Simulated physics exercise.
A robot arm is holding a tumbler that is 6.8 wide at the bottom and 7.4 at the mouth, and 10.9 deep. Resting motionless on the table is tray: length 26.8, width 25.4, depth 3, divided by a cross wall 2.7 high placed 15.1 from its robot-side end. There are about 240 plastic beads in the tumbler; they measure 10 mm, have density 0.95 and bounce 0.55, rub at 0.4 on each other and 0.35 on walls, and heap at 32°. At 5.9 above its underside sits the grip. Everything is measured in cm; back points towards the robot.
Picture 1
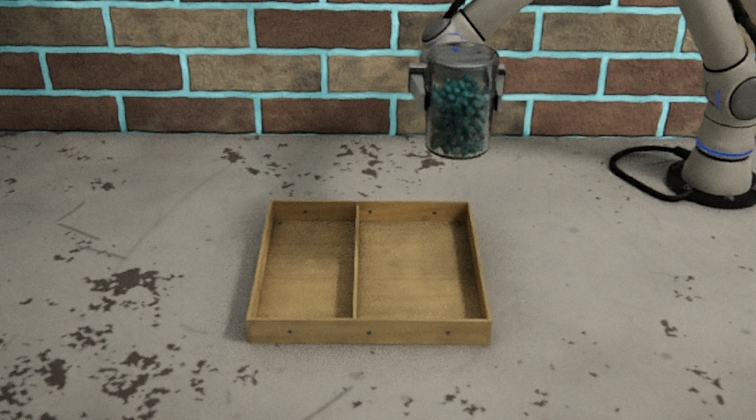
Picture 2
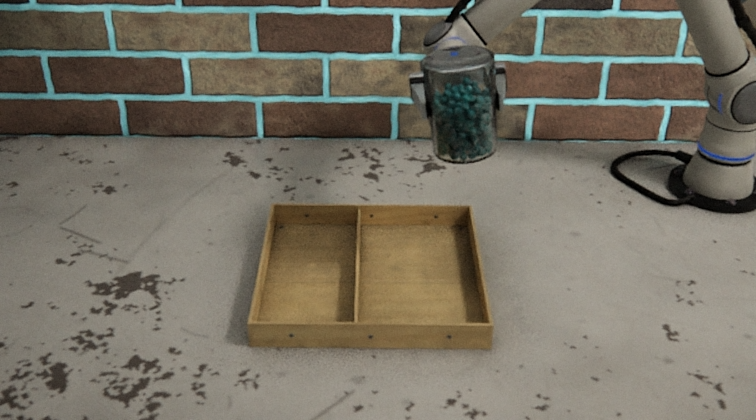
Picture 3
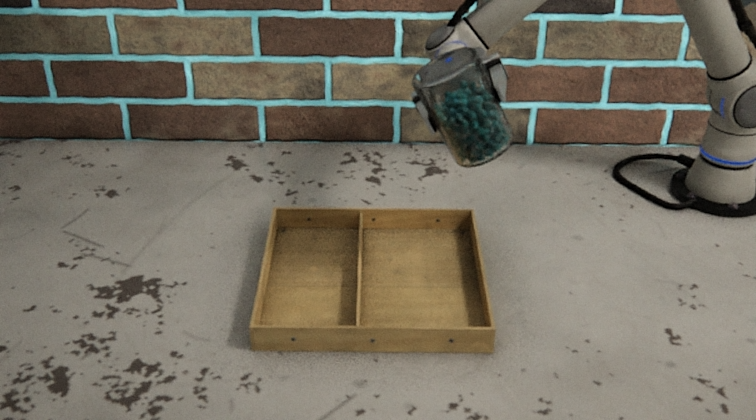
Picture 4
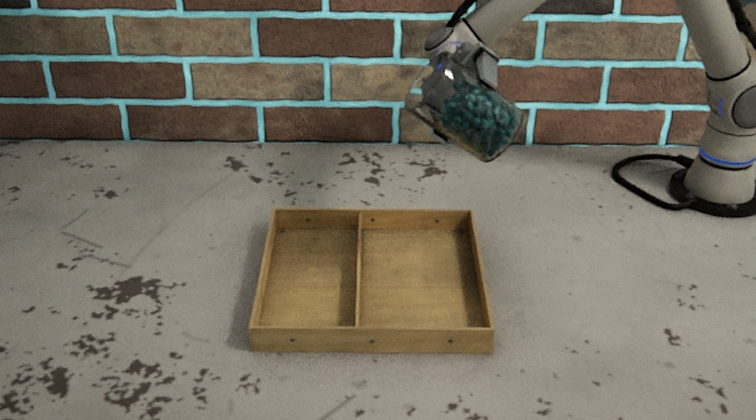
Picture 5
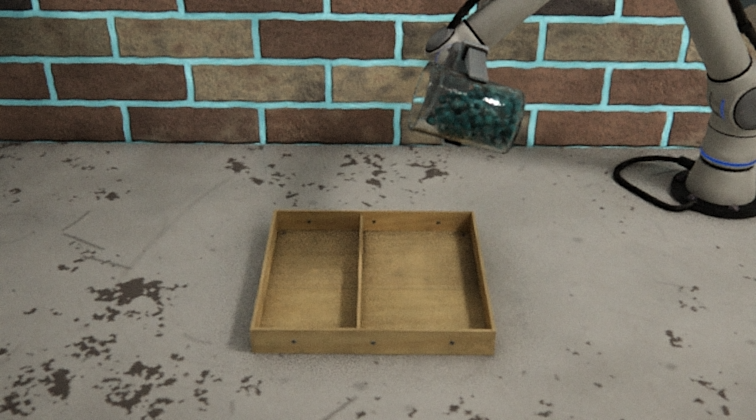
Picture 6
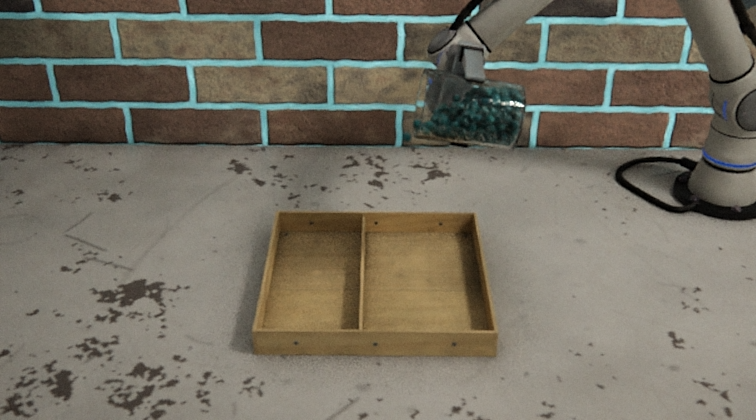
On a worn concrete surface before a brick wall, a robot arm tilting a clear container of teal beads onto its side.
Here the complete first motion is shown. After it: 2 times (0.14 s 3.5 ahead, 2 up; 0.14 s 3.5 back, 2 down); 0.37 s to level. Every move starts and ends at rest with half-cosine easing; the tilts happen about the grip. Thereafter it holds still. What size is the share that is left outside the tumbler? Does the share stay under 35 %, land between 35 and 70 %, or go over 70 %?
It lands between 35 and 70 %.
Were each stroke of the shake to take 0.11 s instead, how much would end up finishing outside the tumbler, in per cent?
It would be some 65 %.
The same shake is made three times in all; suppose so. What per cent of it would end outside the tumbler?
Then roughly 65 percent.
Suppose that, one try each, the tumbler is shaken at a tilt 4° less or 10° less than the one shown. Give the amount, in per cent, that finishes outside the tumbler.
40 and 25 percent.
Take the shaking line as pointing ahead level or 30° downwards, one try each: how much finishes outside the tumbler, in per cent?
First try about 45 %, second try about 25 %.
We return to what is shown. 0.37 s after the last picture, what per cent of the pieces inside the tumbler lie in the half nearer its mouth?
Some 45 per cent.
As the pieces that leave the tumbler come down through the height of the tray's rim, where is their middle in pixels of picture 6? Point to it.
They come down centred close to (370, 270).
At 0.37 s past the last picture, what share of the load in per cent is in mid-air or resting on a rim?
My guess is some 16 in a hundred.
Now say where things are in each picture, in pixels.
In the first picture, tumbler middle at (460, 102), level; upper third of the load around (461, 101), from x 430 to 490, top at y 85; 245 in the tumbler.
In the second picture, tumbler middle at (462, 106), tilted 8° forward; upper third of the load around (464, 105), from x 435 to 490, top at y 85.
In the third picture, tumbler middle at (465, 110), tilted 28° forward; upper third of the load around (472, 107), from x 435 to 505, top at y 90.
In the fourth picture, tumbler middle at (466, 109), tilted 53° forward; upper third of the load around (478, 105), from x 440 to 515, top at y 85.
In the fifth picture, tumbler middle at (468, 110), tilted 73° forward; upper third of the load around (485, 103), from x 435 to 515, top at y 90.
In the sixth picture, tumbler middle at (470, 111), tilted 81° forward; upper third of the load around (493, 103), from x 405 to 520, top at y 90; 244 in the tumbler, 1 in flight or on a rim.
Then, 0.37 s after the last picture, tilted 81° forward, highest piece 26 above the table; 184 in the tumbler, 13 in the far-side part, 9 in the robot-side part, 39 in flight or on a rim.
Then, 0.74 s after the last picture, tilted 41° forward, highest piece 27 above the table; 118 in the tumbler, 63 in the far-side part, 59 in the robot-side part, 3 on the table or floor, 2 in flight or on a rim.
Then, 1.13 s after the last picture, level, highest piece 24 above the table; 118 in the tumbler, 61 in the robot-side part, 61 in the far-side part, 5 on the table or floor.
Then, 2.18 s after the last picture, level, highest piece 24 above the table; 118 in the tumbler, 61 in the robot-side part, 61 in the far-side part, 5 on the table or floor.
Final count, 118 in the tumbler, 61 in the robot-side part, 61 in the far-side part, 5 on the table or floor. That is 52 % outside the tumbler.
